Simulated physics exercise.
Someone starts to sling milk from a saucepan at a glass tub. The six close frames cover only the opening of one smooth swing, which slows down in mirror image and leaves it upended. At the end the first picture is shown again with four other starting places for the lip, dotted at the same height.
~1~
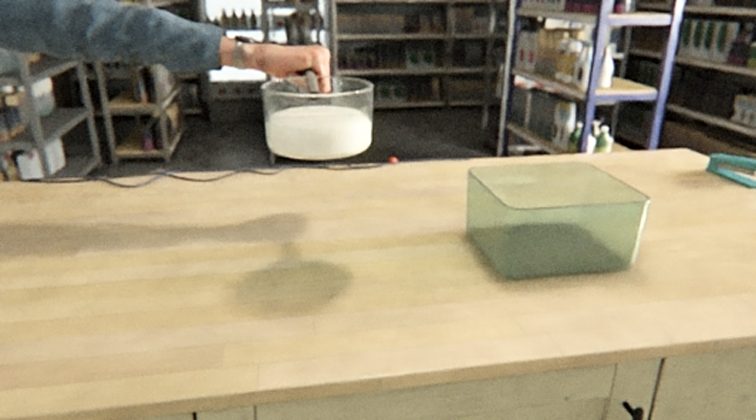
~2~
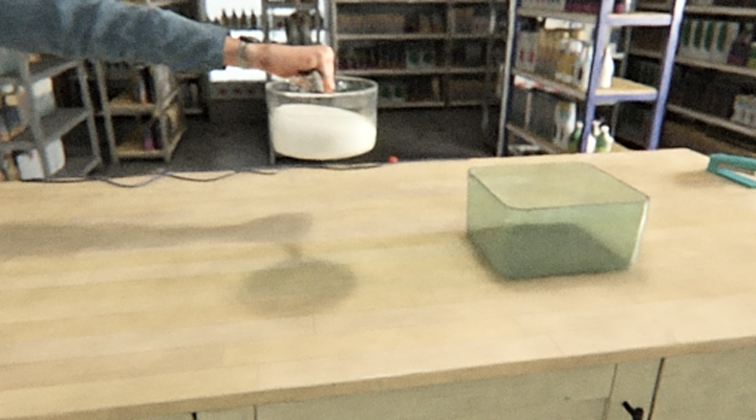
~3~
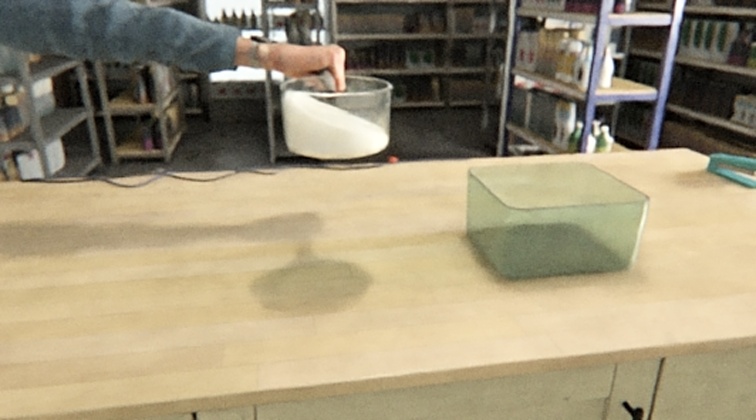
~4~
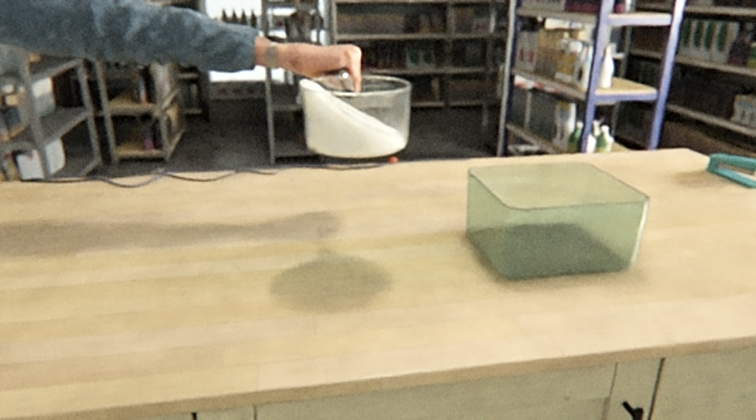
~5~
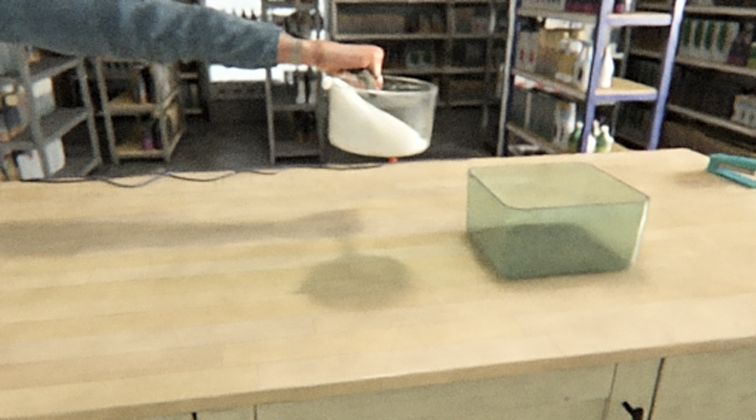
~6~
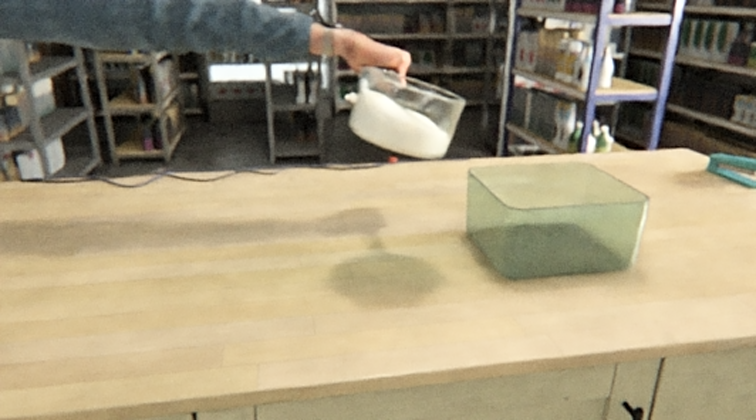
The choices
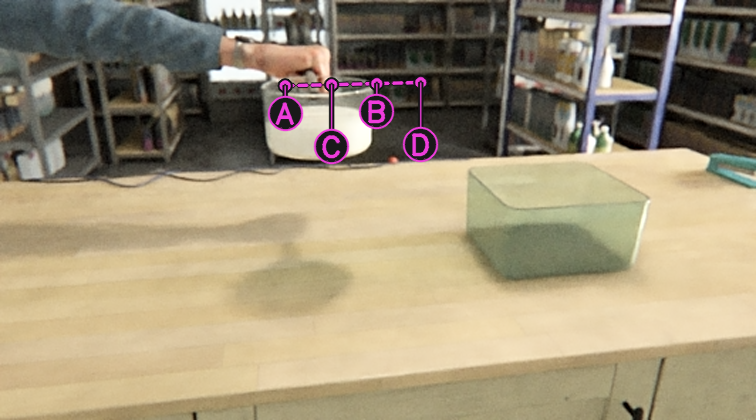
On a wooden counter's left side, a hand carries a clear saucepan of sloshing milk rightward, tilting it.
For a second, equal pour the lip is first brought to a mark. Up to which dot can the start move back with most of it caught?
Take C.
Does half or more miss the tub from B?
No, that is safe.
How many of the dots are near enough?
Three of them.
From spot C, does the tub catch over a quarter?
Yes.
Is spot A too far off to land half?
Yes.
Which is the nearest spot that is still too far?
That is spot A.
On the marked copy, A at (285, 85); B at (376, 83); C at (331, 84); D at (420, 82).
With A, about 33 % lands in the tub, 60 % falls short and 7 % goes beside or beyond.
With B, about 86 % lands in the tub, 10 % falls short and 4 % goes beside or beyond.
With C, about 68 % lands in the tub, 30 % falls short.
With D, about 71 % lands in the tub, 3 % falls short and 25 % goes beside or beyond.
